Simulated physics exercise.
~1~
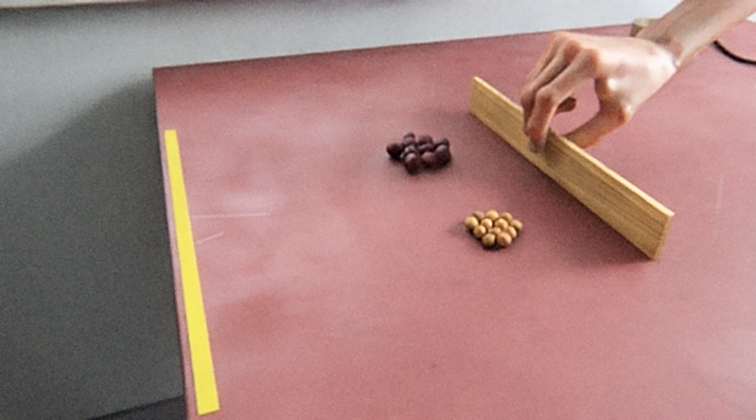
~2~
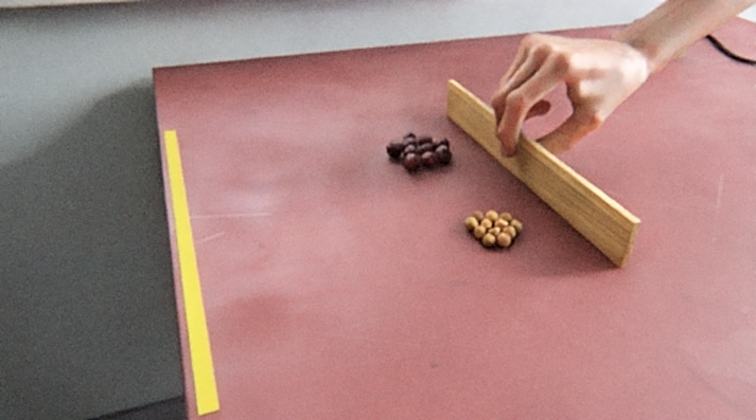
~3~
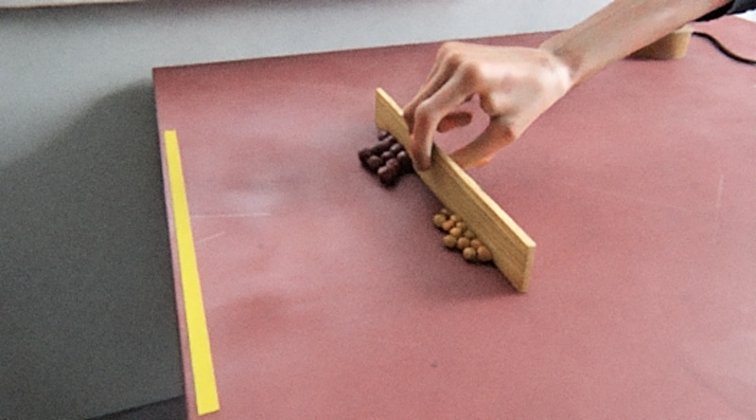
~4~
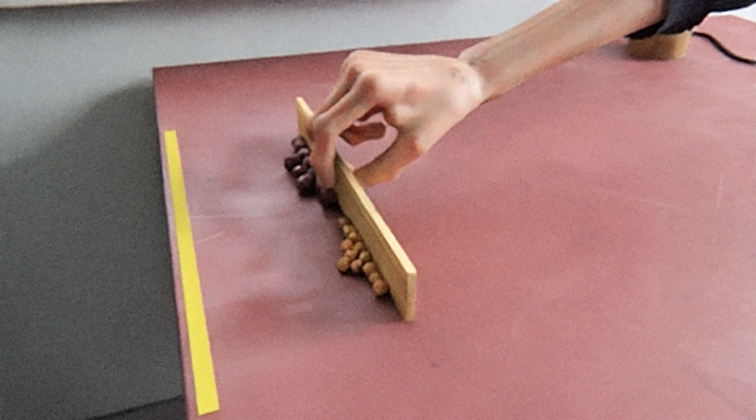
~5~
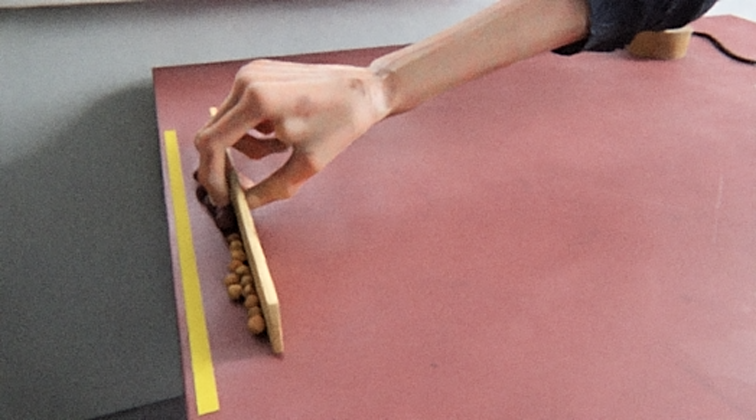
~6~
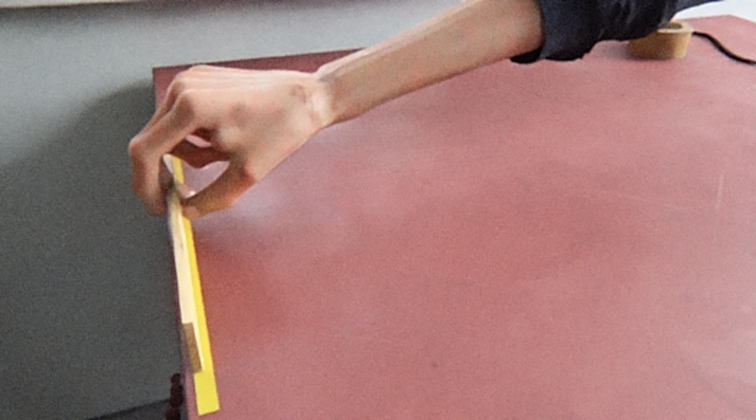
At the start, a hand holds a strip of wood upright on a reddish table, to the right of two small clusters of round, bead-like things, one dark and one tan. The hand slides the strip left until it meets both clusters. It keeps pushing, sweeping them together across the table towards the yellow tape along the left edge. The clusters bunch up and stretch out along the strip as they near the tape. Finally the strip reaches the tape at the edge, the tabletop before it is cleared, and a few dark pieces show at the edge below the strip's near end.
